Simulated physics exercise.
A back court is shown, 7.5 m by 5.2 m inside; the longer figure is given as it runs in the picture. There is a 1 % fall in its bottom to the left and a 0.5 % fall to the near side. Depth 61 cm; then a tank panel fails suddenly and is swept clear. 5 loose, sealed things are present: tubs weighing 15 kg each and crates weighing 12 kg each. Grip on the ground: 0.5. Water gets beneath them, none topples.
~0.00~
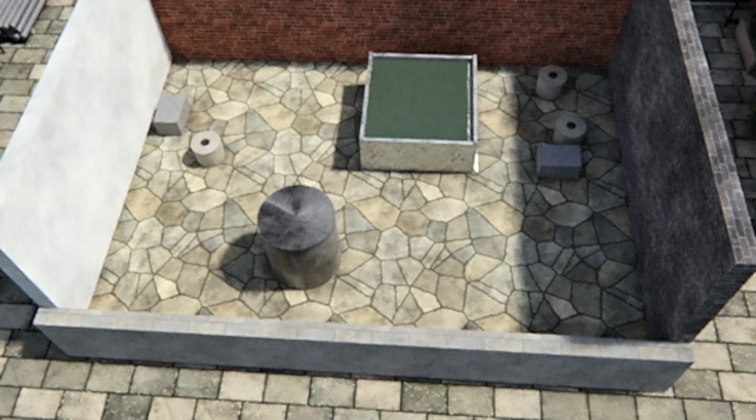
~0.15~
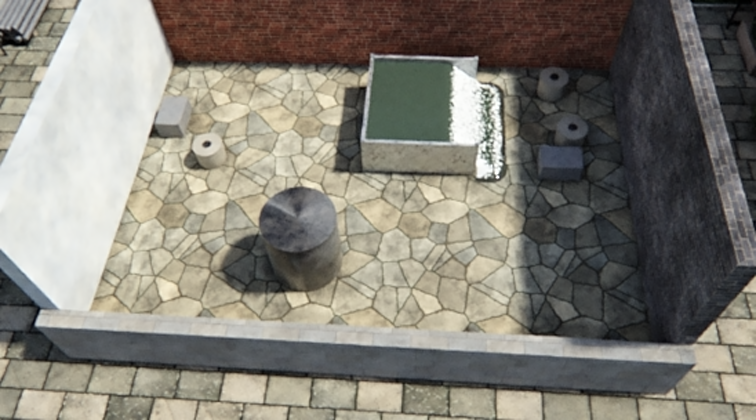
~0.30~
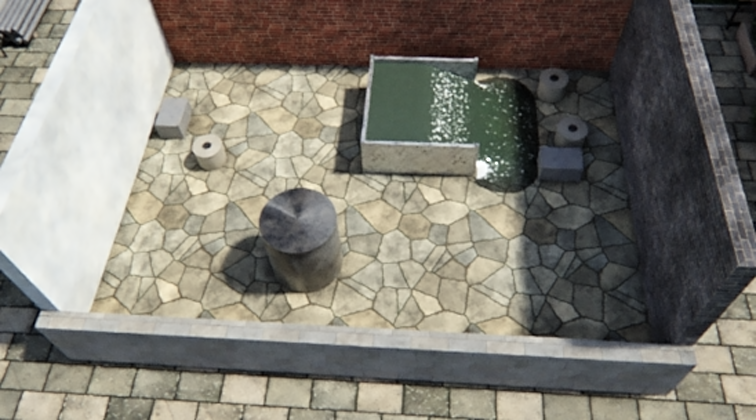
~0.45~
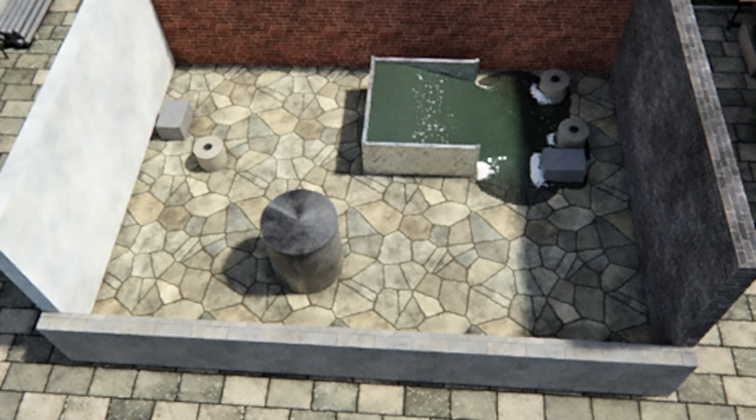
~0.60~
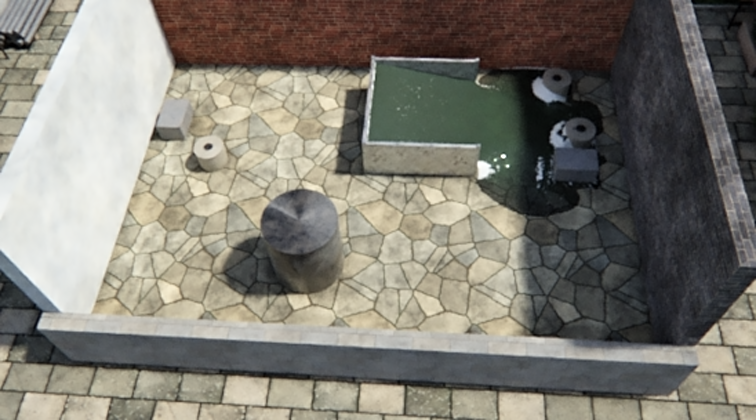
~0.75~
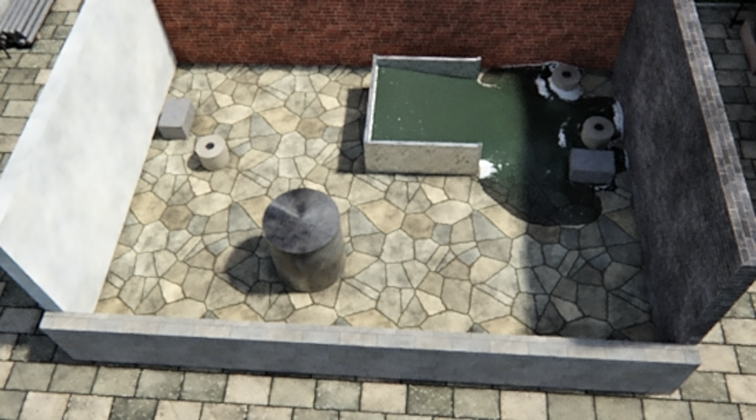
In a walled stone yard, the right side of a raised tank opened and green water poured out across the paving, then spread around the blocks and round tubs there and pushed them slightly right.
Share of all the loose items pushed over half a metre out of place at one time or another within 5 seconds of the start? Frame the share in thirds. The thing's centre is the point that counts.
Most likely the fraction ends up somewhere in the middle, I'd say.
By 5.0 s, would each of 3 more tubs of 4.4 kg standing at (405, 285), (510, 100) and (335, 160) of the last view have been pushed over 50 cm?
Beyond it, beyond it, within it.
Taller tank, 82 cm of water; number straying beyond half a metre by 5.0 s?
3.
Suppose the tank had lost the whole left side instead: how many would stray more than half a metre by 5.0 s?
You'd get 2 in that case.
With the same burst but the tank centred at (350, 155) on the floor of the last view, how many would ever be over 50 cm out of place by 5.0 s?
The answer would then be 3.
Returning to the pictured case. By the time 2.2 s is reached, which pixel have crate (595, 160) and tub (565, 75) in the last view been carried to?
Around (620, 252) and (596, 65).
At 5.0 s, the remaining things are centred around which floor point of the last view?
Roughly at (335, 192).
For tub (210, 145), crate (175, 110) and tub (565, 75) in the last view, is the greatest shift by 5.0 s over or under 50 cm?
One by one: Below the line; below the line; above the line.
After 1.1 s 3 of 5 are over 50 cm from their spots; 1 afloat.
After 2.2 s 2 of 5 are over 50 cm from their spots; 3 afloat.
After 3.5 s 2 of 5 are over 50 cm from their spots; 3 afloat.
After 5.0 s 2 of 5 are over 50 cm from their spots, and 3 have been at some point; 2 afloat.
